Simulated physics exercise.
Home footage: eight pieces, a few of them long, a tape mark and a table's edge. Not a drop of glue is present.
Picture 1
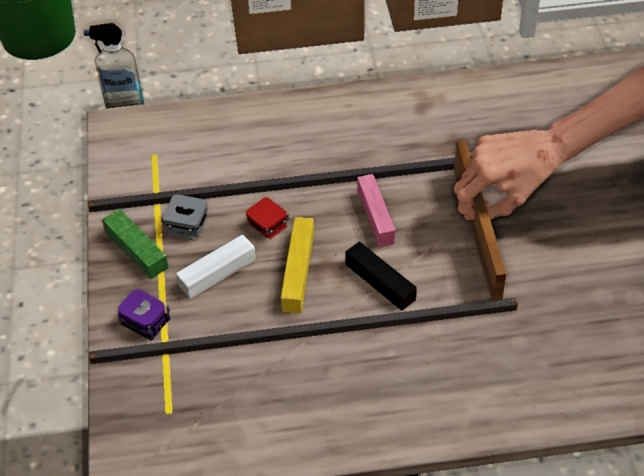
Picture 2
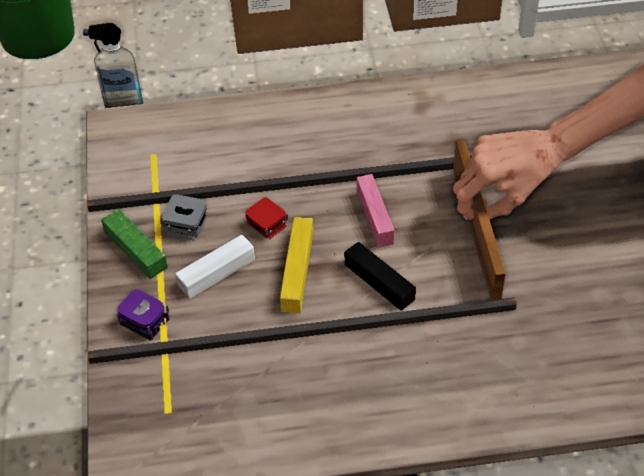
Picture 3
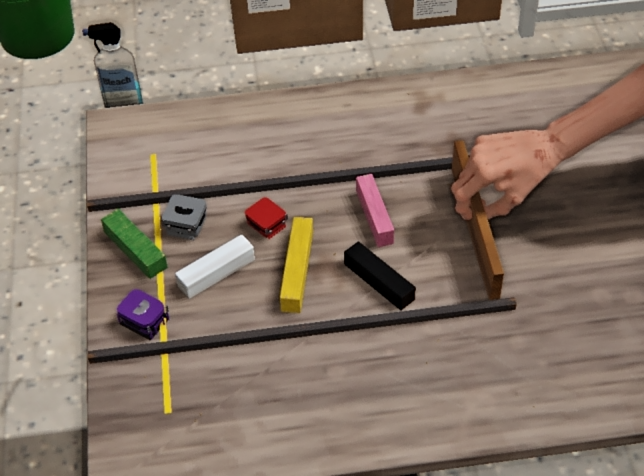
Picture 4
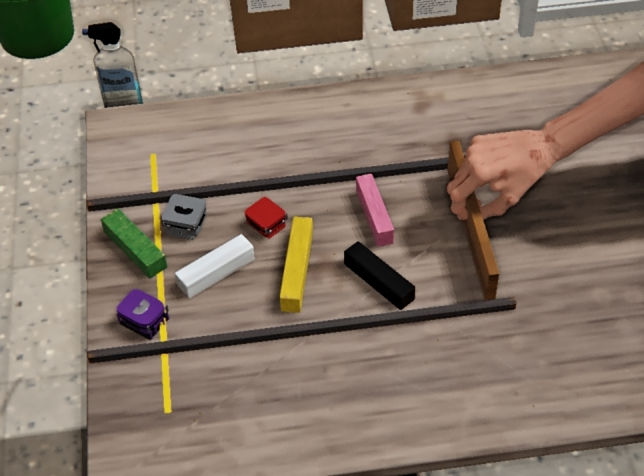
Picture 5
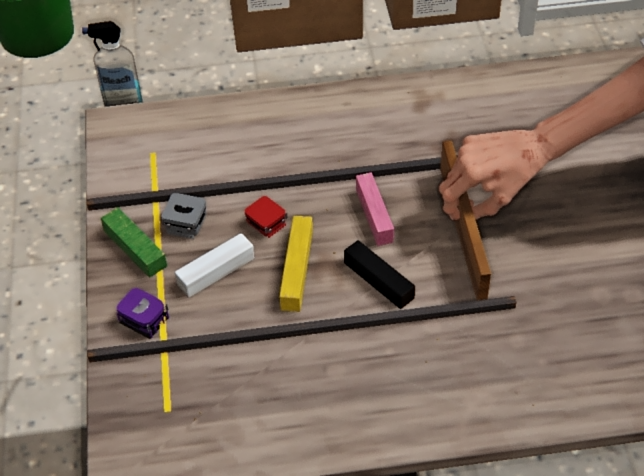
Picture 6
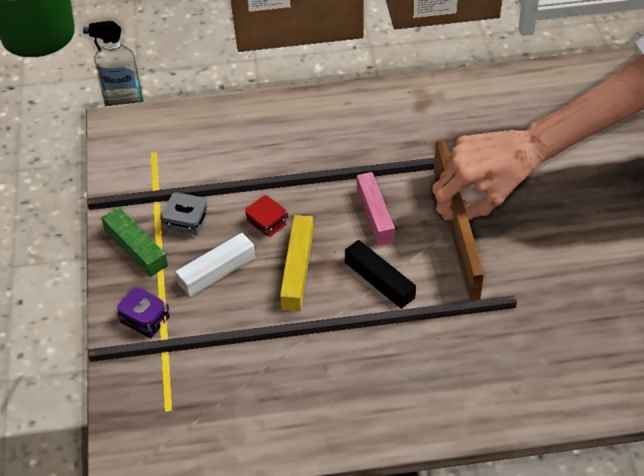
The footage shows a hand holding a brown board upright between two dark rails on a wooden tabletop and sliding it slightly left, while the eight colored pieces scattered near and beyond a yellow tape line stay essentially still.
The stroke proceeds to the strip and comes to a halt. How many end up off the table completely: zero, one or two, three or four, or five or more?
What drops is a single piece or a pair.
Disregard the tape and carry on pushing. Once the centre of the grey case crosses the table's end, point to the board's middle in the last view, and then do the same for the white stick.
First it's close to (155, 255), next close to (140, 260).
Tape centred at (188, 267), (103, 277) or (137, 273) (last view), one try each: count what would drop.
Try by try, 0, 6 and 3.
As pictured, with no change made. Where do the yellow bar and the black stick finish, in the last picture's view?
They end up close to (130, 282) and (151, 299).
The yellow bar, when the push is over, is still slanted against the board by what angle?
Angle: Around 0°.
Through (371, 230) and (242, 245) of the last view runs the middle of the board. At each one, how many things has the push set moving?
Tally at point one: 2; at point two: 7.
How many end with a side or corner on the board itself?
So the total is 2.
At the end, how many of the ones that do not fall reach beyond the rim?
That'd be 2.
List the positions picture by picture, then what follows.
The first picture shows green bar (135, 243); purple case (144, 315); grey case (186, 218); board (479, 219); tape (161, 272).
The second picture shows purple case (143, 315); red case (266, 219).
The third picture shows grey case (185, 218); yellow bar (297, 264).
The fourth picture shows green bar (134, 243); pink bar (375, 210).
The fifth picture shows purple case (142, 313); board (464, 219).
The sixth picture shows green bar (134, 241); purple case (143, 313); grey case (186, 216); board (457, 219); tape (160, 270).
Early on, none off yet; green bar at rest near (134, 241); purple case at rest near (143, 313); grey case at rest near (186, 216).
A while later, none off yet; green bar travelled a little near (106, 243); purple case travelled a little near (123, 325); grey case travelled about its own width near (136, 226).
Finally, the number that fall off is one or two; lost, green bar.
